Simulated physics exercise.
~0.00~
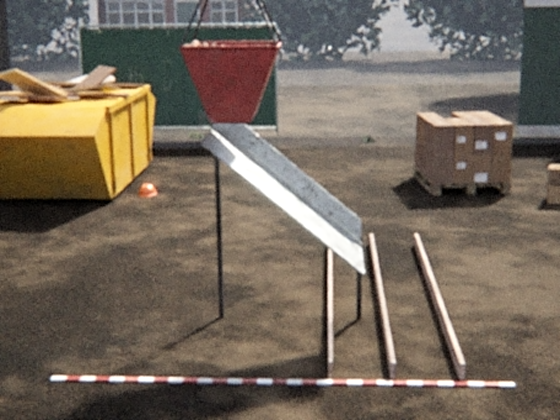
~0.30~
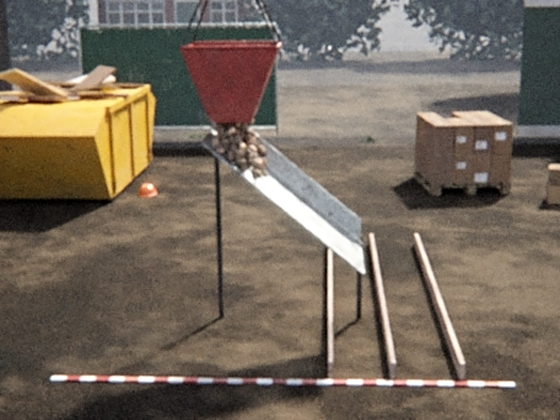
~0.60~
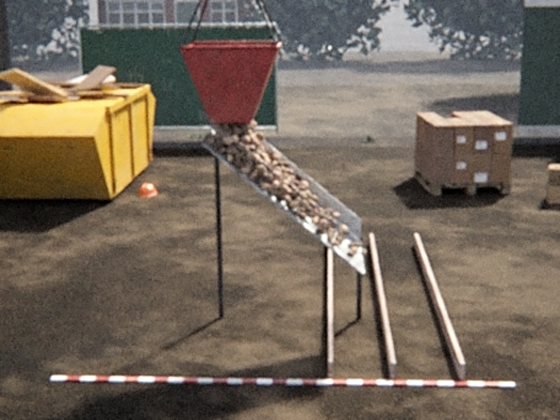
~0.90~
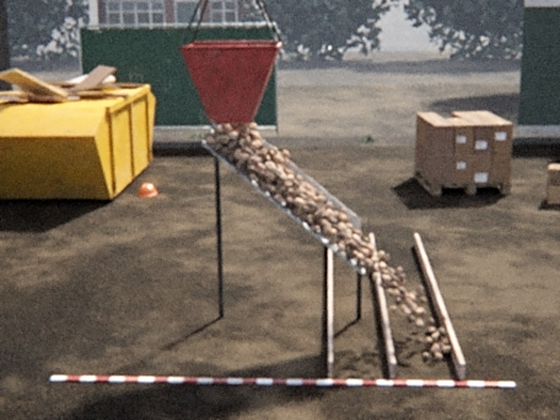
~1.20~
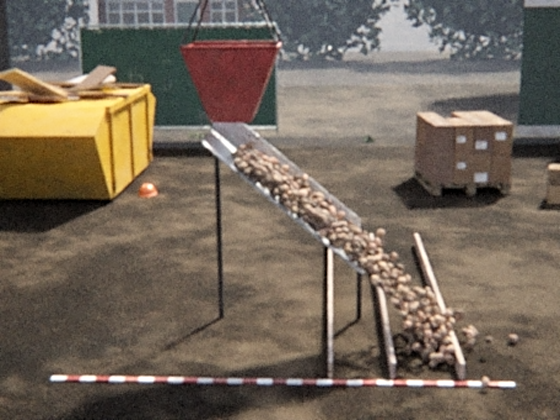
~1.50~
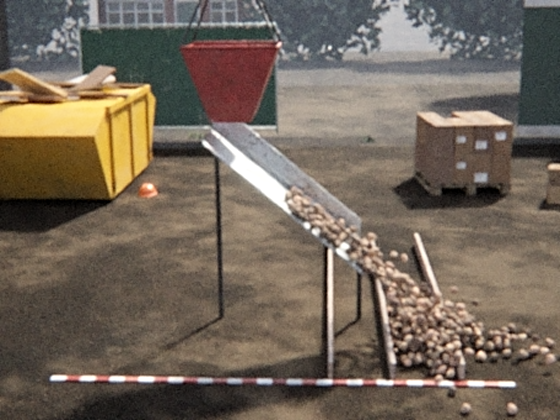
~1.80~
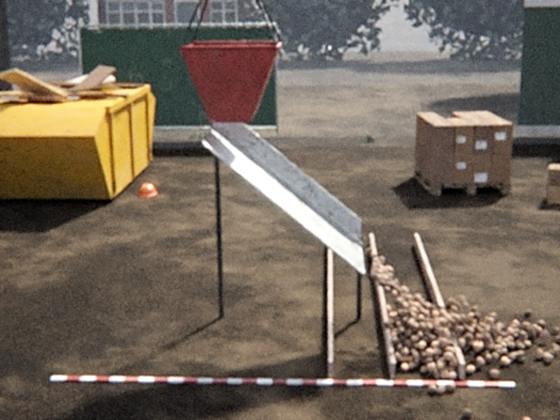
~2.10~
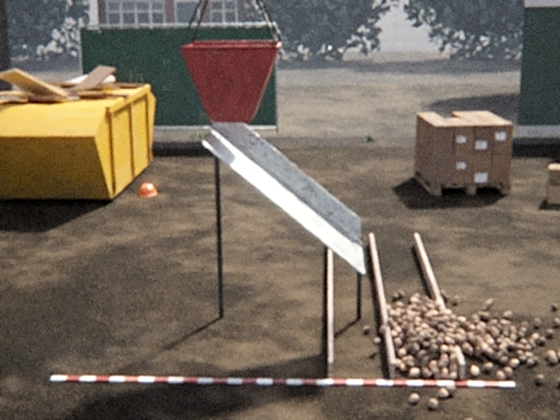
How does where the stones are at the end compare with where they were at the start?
At the start the stones were up in the hanging red skip, and by the end they lay on the ground at the lower right, mostly in the right bay with some scattered beyond it.
